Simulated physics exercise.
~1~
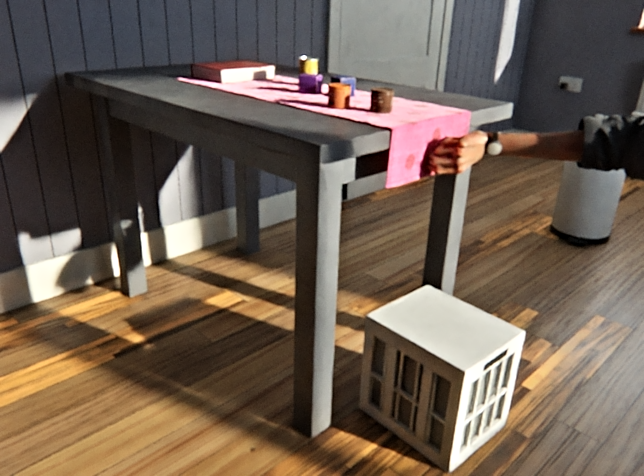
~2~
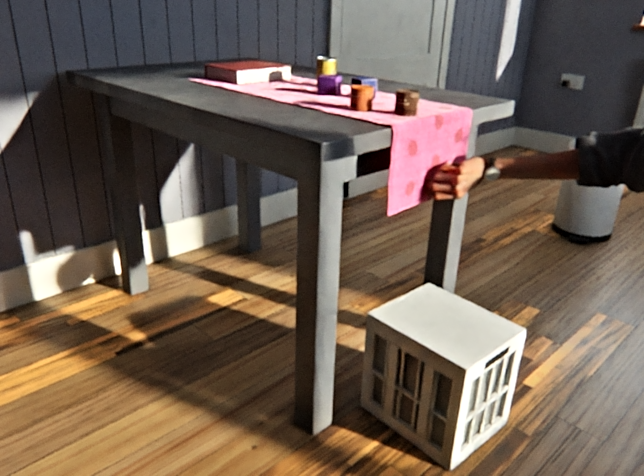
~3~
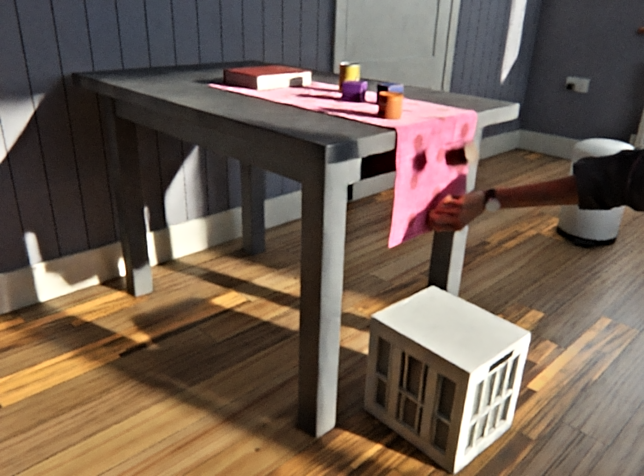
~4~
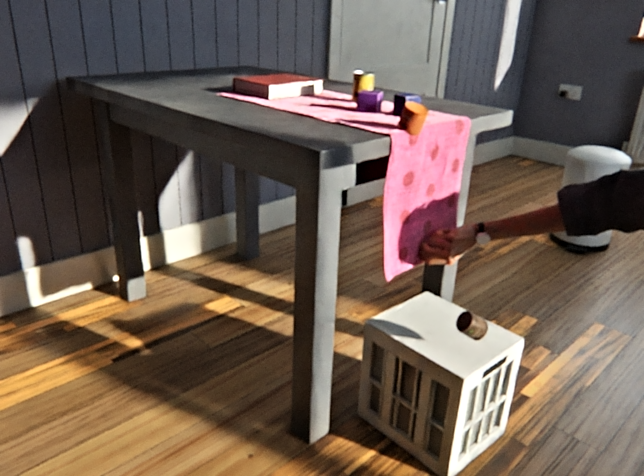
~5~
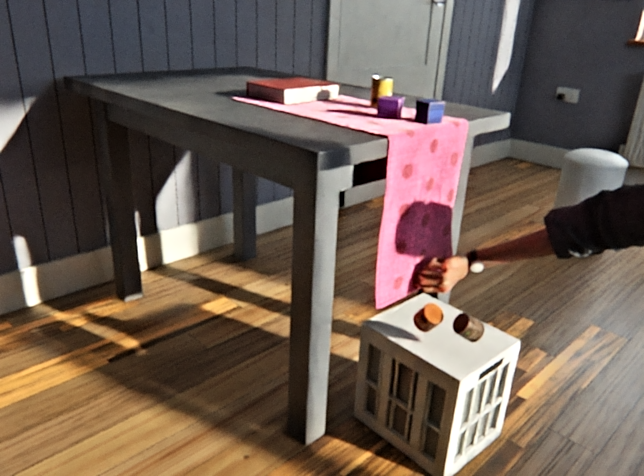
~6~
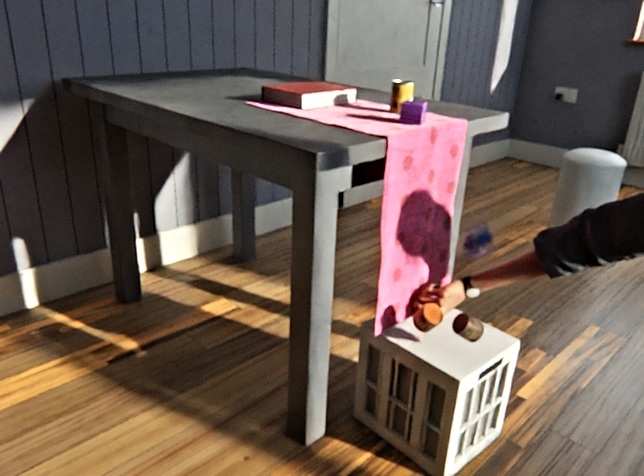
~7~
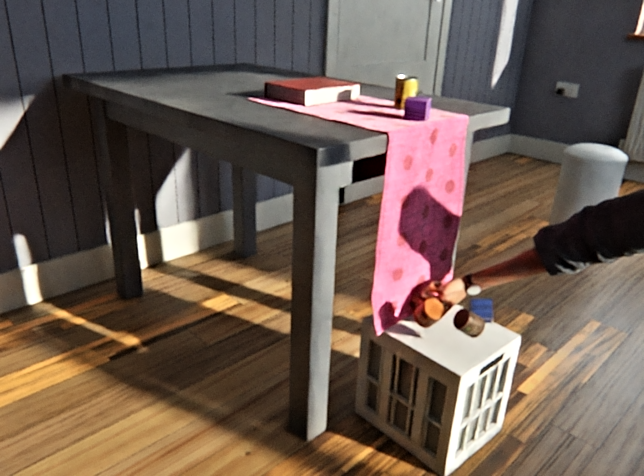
In a dim room with dark panelled walls and a sunlit wooden floor, a slightly swaying view looks across a grey table. A pink cloth runs along its top, carrying a red book and small orange, brown, blue, purple and yellow pots and blocks, with a white crate below its hanging end. A hand reaching in from the right draws the cloth down, sliding everything toward the edge. The brown pot drops onto the crate, then the orange one follows. As the hem reaches the crate, the blue cube tumbles down beside them, leaving the book, purple cube and yellow item on the table.
